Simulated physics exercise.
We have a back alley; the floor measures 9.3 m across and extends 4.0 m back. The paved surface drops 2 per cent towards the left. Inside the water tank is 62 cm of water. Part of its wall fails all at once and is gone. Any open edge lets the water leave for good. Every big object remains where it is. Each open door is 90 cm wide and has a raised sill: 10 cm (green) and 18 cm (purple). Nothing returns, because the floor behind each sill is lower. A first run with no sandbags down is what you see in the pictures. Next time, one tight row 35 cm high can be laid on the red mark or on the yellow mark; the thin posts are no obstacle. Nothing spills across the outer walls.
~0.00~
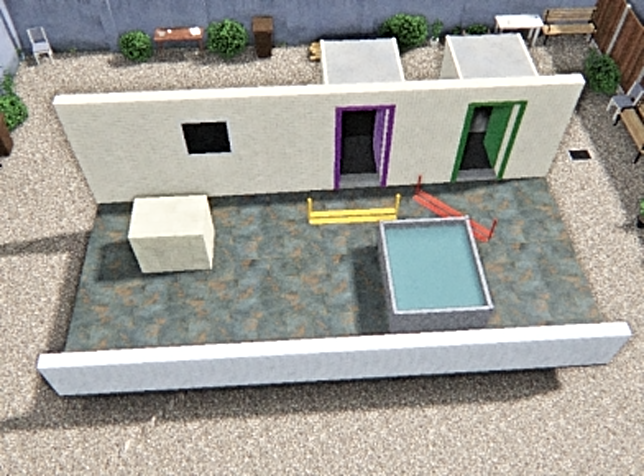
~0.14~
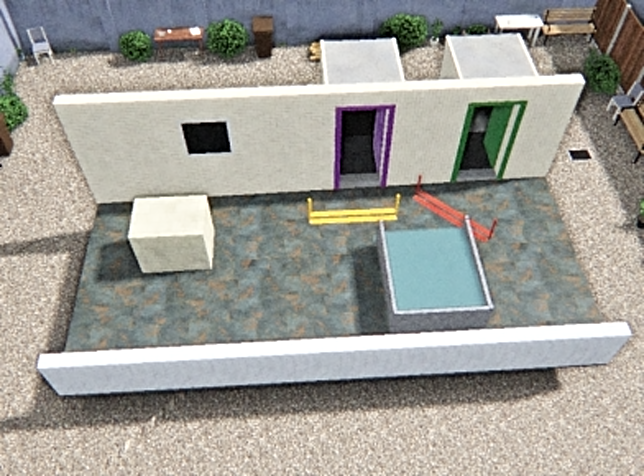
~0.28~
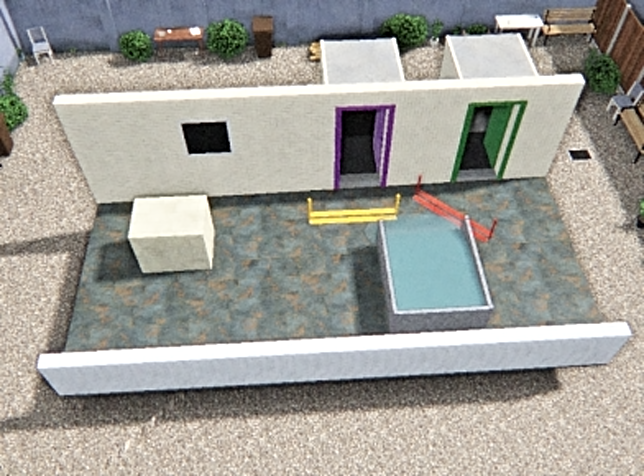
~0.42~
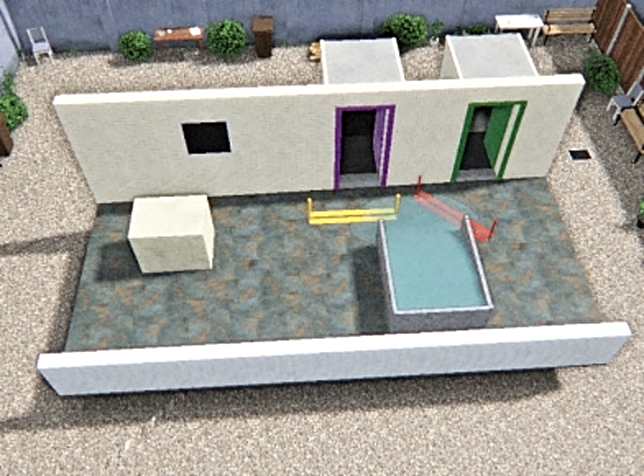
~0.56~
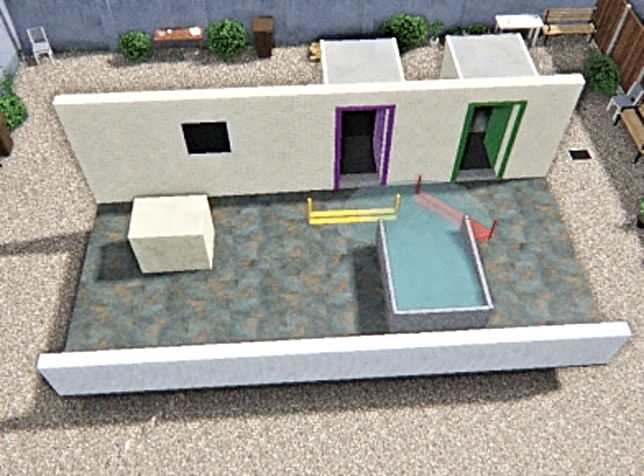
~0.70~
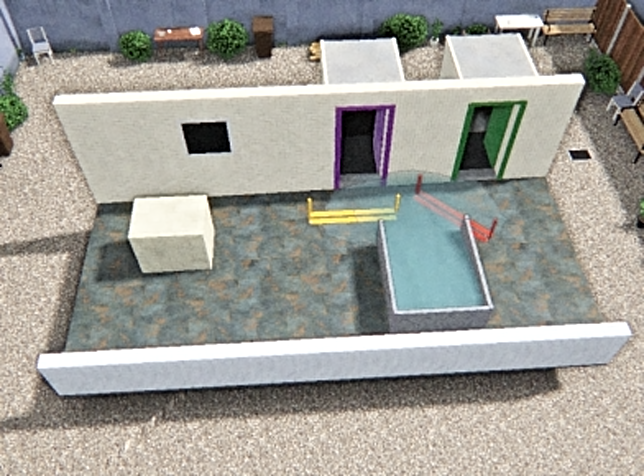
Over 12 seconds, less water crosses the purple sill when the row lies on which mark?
On the yellow one.
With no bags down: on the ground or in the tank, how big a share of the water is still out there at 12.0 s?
I'd put it at around 32 per cent.
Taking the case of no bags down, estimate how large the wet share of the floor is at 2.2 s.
It comes to about 25 percent wet.
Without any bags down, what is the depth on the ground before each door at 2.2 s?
Reading (cm) - green: 18; purple: 28.
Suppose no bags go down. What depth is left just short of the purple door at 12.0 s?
3.0 cm.
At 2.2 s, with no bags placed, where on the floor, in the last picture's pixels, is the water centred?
Close to (405, 230) in the last picture.
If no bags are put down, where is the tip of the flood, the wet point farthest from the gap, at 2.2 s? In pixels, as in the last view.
The front reaches farthest at about (184, 200).
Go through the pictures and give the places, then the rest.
The first picture shows still water, 62 cm deep, in the water tank at (433, 265).
In the second picture, water pours out on the water tank's far side and has run 0.9 m, to a hidden place; typically 8 cm deep outside, 62 cm at the water tank's back.
In the third picture, water pours out on the water tank's far side and has run 1.1 m, to (370, 228); typically 11 cm deep outside, 62 cm at the water tank's back.
In the fourth picture, water pours out on the water tank's far side and has run 1.4 m, to (372, 204); typically 9 cm deep outside, 62 cm at the water tank's back.
In the fifth picture, water pours out on the water tank's far side and has run 1.8 m, to (367, 187); typically 8 cm deep outside, 57 cm at the water tank's back.
In the sixth picture, the front is at (339, 189), 2.2 m from the gap on the water tank's far side; 4.5 m2 of floor is under water; 51 cm left at the back of the water tank.
After 1.4 s water covers 20 % of the floor and is deepest (42 cm) near (408, 187) in the run without bags; in at the purple door, 20 L with no bags, 47 L with the row on red, 0 L on yellow.
After 2.2 s water covers 25 % of the floor and is deepest (32 cm) near (400, 187) in the run without bags; in at the purple door, 63 L with no bags, 130 L with the row on red, 2 L on yellow.
After 3.5 s water covers 50 % of the floor and is deepest (18 cm) near (215, 245) in the run without bags; in at the purple door, 85 L with no bags, 169 L with the row on red, 3 L on yellow.
After 7.0 s water covers 65 % of the floor and is deepest (9 cm) near (215, 245) in the run without bags; in at the purple door, 86 L with no bags, 170 L with the row on red, 3 L on yellow.
After 12.0 s water covers 60 % of the floor and is deepest (5 cm) near (214, 252) in the run without bags; in at the purple door, 86 L with no bags, 170 L with the row on red, 3 L on yellow.
